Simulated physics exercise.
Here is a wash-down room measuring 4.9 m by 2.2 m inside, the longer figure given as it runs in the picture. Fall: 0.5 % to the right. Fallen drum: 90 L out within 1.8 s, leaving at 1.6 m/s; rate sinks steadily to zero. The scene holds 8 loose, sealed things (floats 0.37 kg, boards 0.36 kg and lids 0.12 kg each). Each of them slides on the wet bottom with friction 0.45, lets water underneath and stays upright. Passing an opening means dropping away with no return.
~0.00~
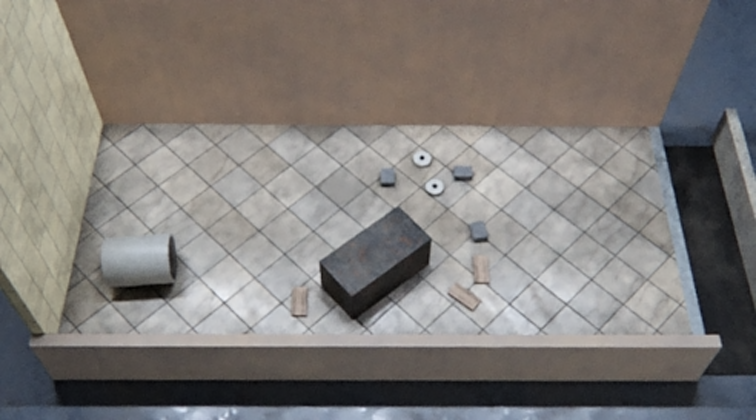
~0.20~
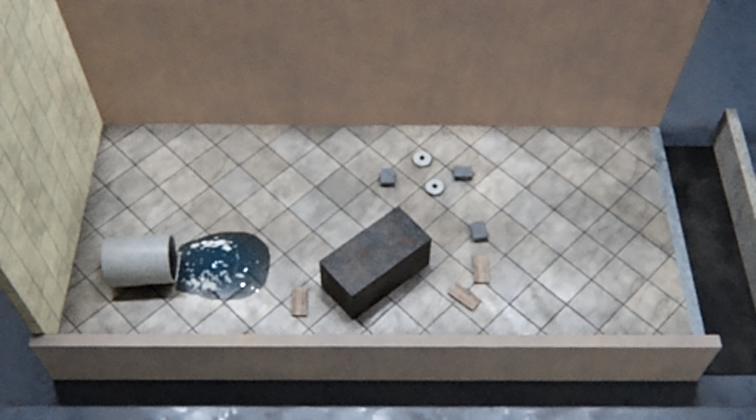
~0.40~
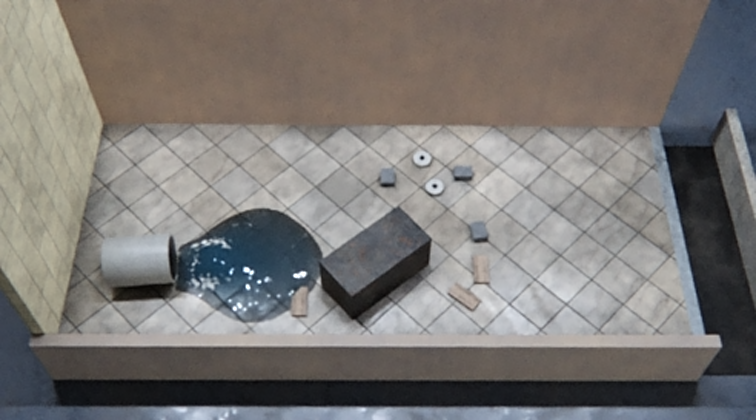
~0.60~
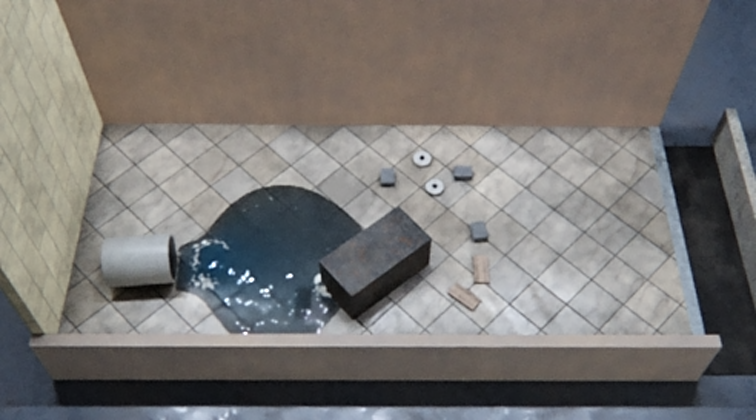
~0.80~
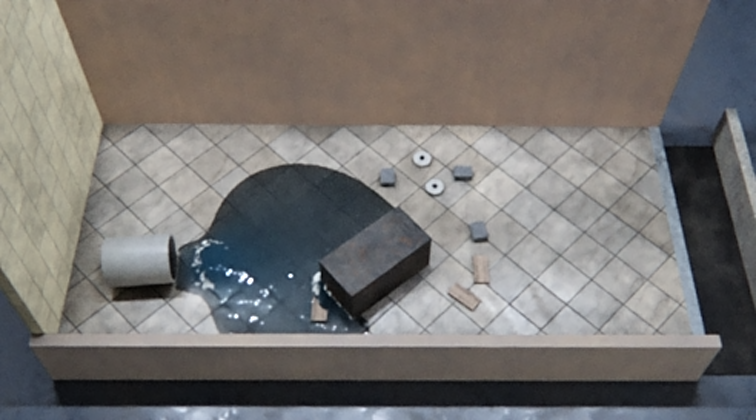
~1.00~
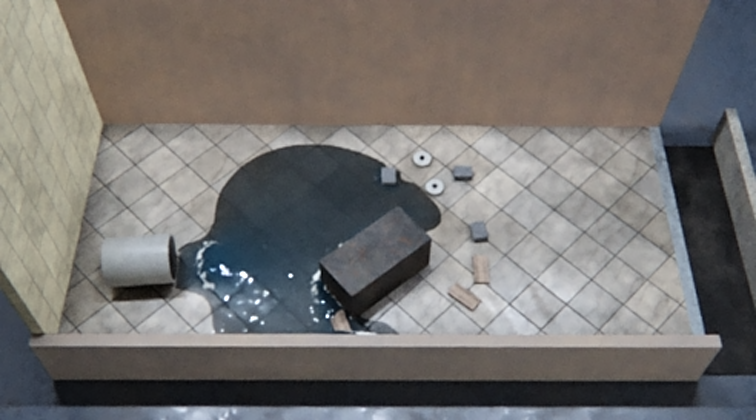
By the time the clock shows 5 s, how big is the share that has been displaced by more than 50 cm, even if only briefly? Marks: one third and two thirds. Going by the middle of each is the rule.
Two thirds upward.
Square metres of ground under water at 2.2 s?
Near 5.0 m2 in all.
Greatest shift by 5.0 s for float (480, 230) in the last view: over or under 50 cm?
Result - not that far.
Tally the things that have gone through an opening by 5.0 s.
I get 4 in all.
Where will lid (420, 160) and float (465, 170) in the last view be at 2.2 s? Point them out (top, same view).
(478, 127) and (534, 135), roughly.
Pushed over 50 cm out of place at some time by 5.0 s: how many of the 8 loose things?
I get 7.
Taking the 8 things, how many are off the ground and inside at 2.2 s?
Total: 4.
After 1.4 s 1 of 8 are over 50 cm from their spots; 2 afloat.
After 2.2 s 5 of 8 are over 50 cm from their spots; 4 afloat.
After 3.5 s 7 of 8 are over 50 cm from their spots; 1 afloat.
After 5.0 s 7 of 8 are over 50 cm from their spots, and 7 have been at some point; 1 afloat.
